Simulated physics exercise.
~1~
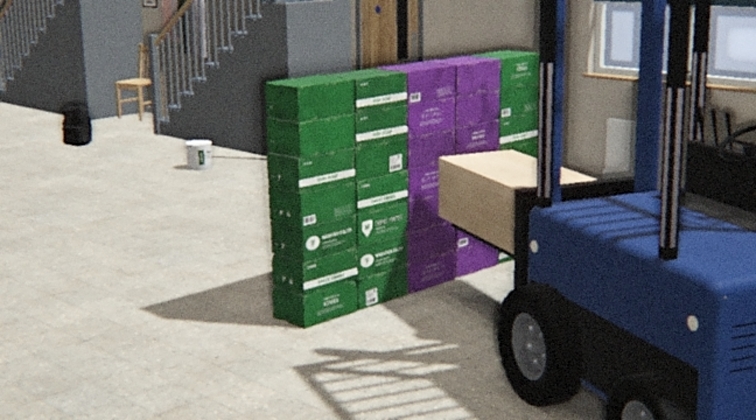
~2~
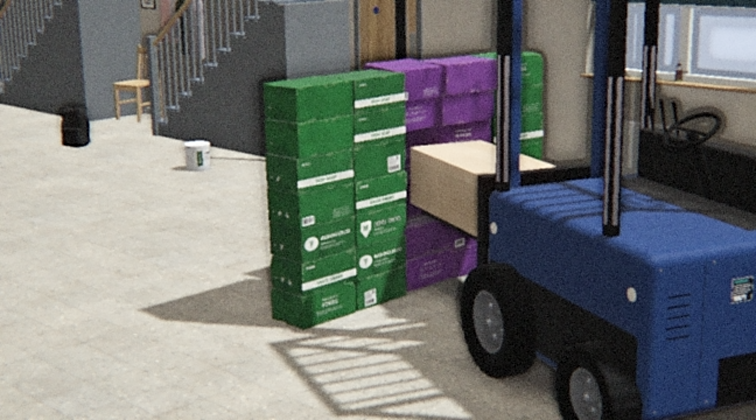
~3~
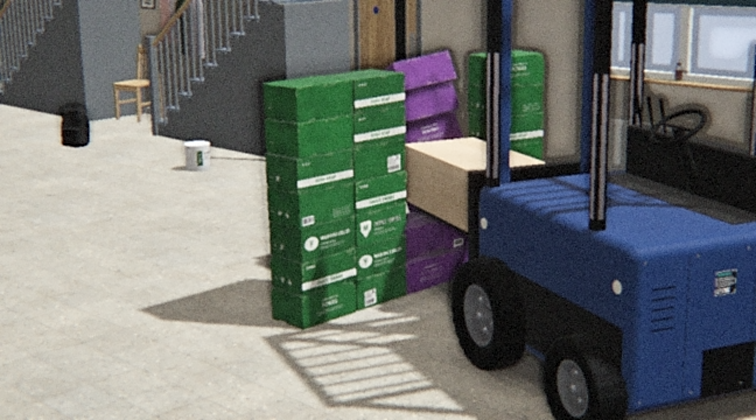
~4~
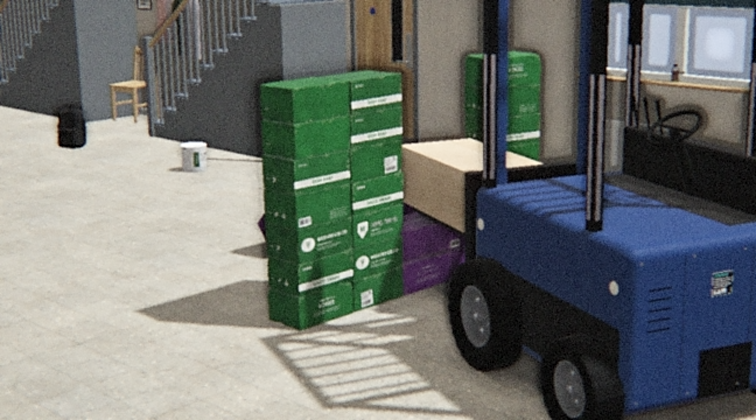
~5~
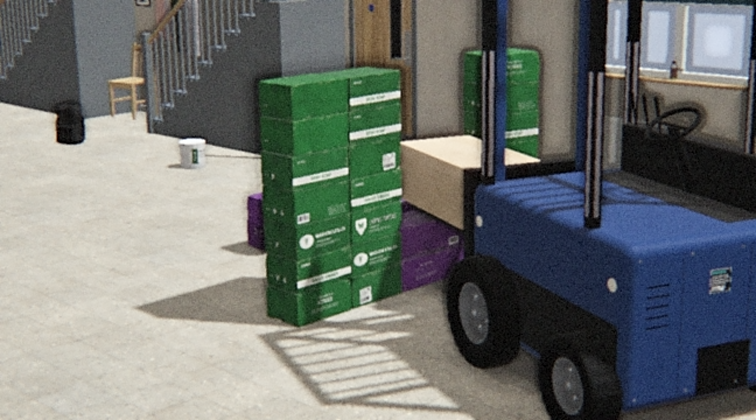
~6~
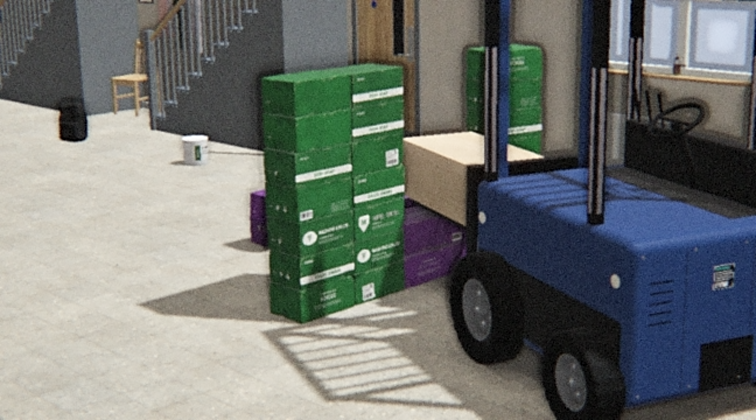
A tall wall of stacked green and purple cartons stands in a pale-floored hall, seen from slightly above by a gently swaying camera, with a staircase, chair and bucket behind on the left. From the right, a blue forklift carries a pale case into the purple section at a slant. The upper purple cartons shift and tilt backward, then tumble out of sight behind the wall. The forklift stops, its case resting in the gap. At the end, green stacks still stand on both sides, while a few purple cartons remain low between them and another lies behind on the left.
